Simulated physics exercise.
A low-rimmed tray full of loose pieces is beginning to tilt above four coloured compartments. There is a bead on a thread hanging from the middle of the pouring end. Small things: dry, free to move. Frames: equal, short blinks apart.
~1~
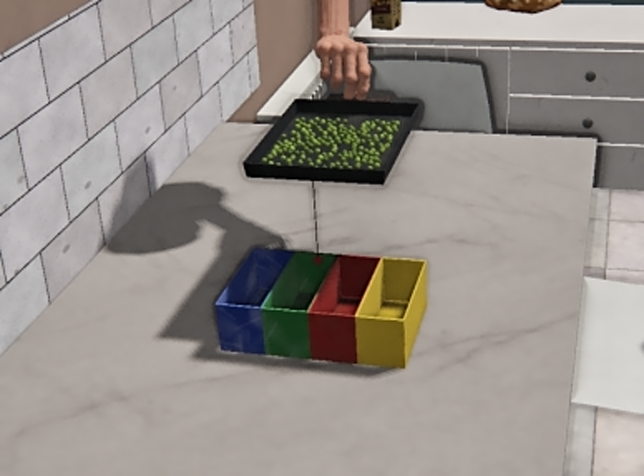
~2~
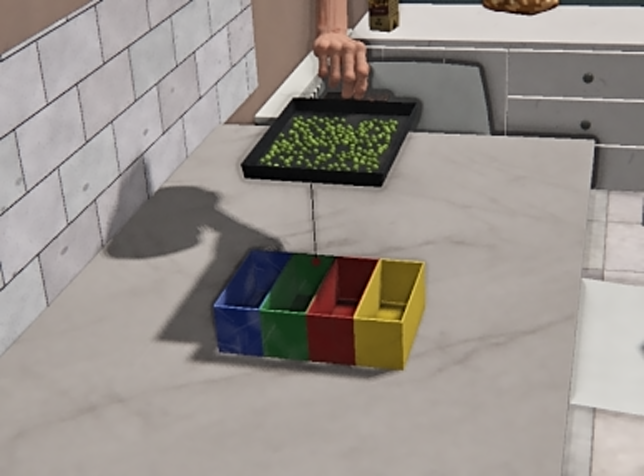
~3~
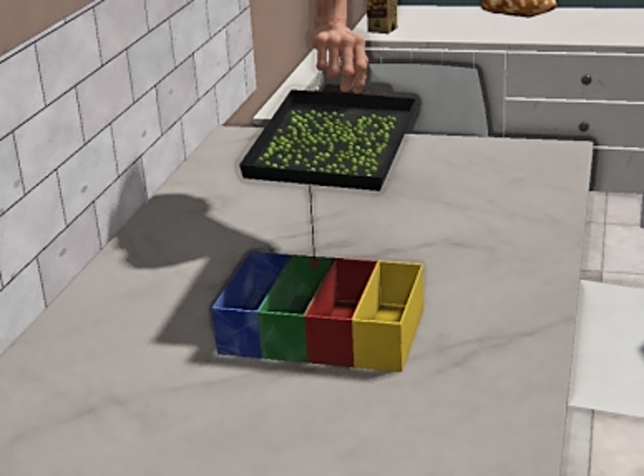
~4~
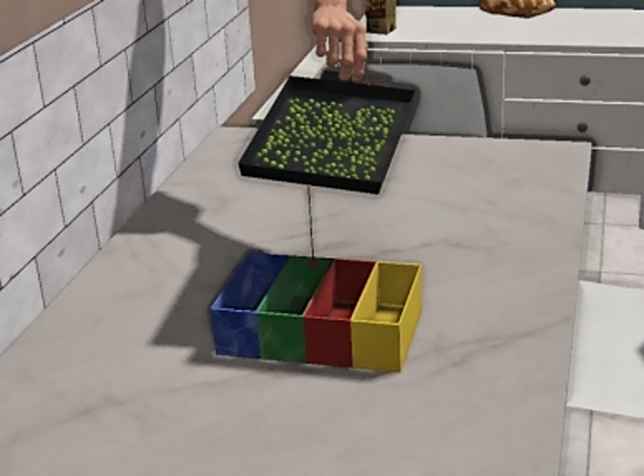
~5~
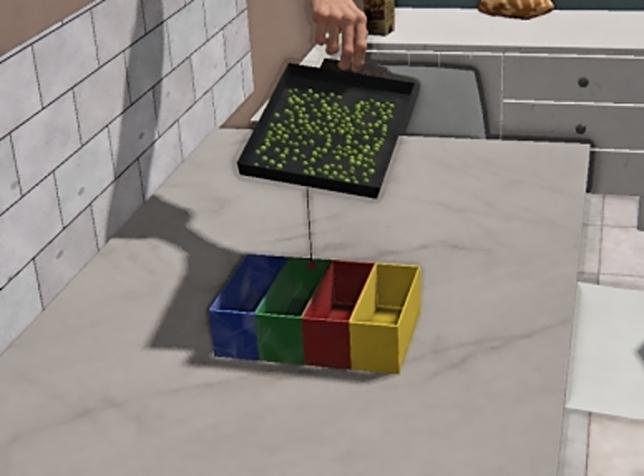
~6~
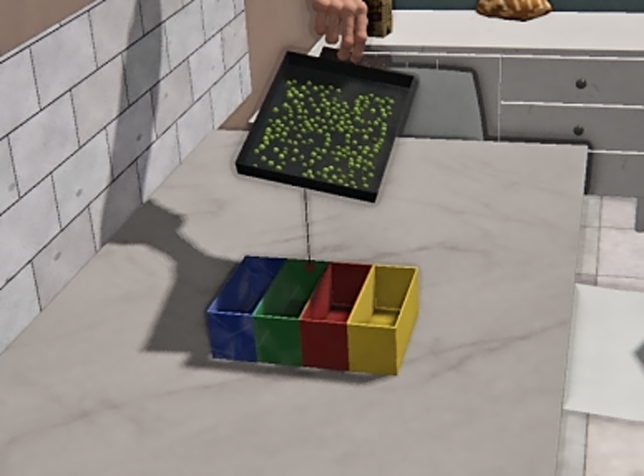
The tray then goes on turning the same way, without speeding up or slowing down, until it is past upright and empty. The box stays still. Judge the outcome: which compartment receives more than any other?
The yellow compartment receives the most.
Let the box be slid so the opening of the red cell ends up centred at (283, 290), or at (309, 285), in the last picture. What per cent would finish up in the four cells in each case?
You'd see roughly 20 per cent first and roughly 80 per cent second.
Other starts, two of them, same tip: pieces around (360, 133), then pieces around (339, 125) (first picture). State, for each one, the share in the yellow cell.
Roughly 80 per cent, then 70 per cent.
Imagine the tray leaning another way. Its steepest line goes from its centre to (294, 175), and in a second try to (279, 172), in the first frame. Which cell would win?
The cell in blue; the cell in blue.
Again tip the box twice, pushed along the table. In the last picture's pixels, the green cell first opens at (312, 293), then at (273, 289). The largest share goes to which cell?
Try 1 - the red one; try 2 - that yellow cell.
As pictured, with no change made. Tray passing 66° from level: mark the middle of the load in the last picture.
Centre estimate: (356, 185).
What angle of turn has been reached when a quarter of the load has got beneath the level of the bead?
Angle reached: About 115°.
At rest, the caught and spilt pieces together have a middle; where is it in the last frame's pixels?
Centre at rest: Close to (372, 331).
Soon, tray tipped steeply; nearly all on the tray; a small part falling or outside the box.
A while on, tray tipped past a quarter turn; most on the tray; a small part in the yellow cell; a stray few in the red cell; a stray few in the green cell; a stray few falling or outside the box.
Towards the end, tray tipped past a quarter turn; about half in the yellow cell; about half in the red cell; a stray few in the green cell.
Finally, tray tipped past a quarter turn; about half in the yellow cell; about half in the red cell; a stray few in the green cell; none in the blue cell.
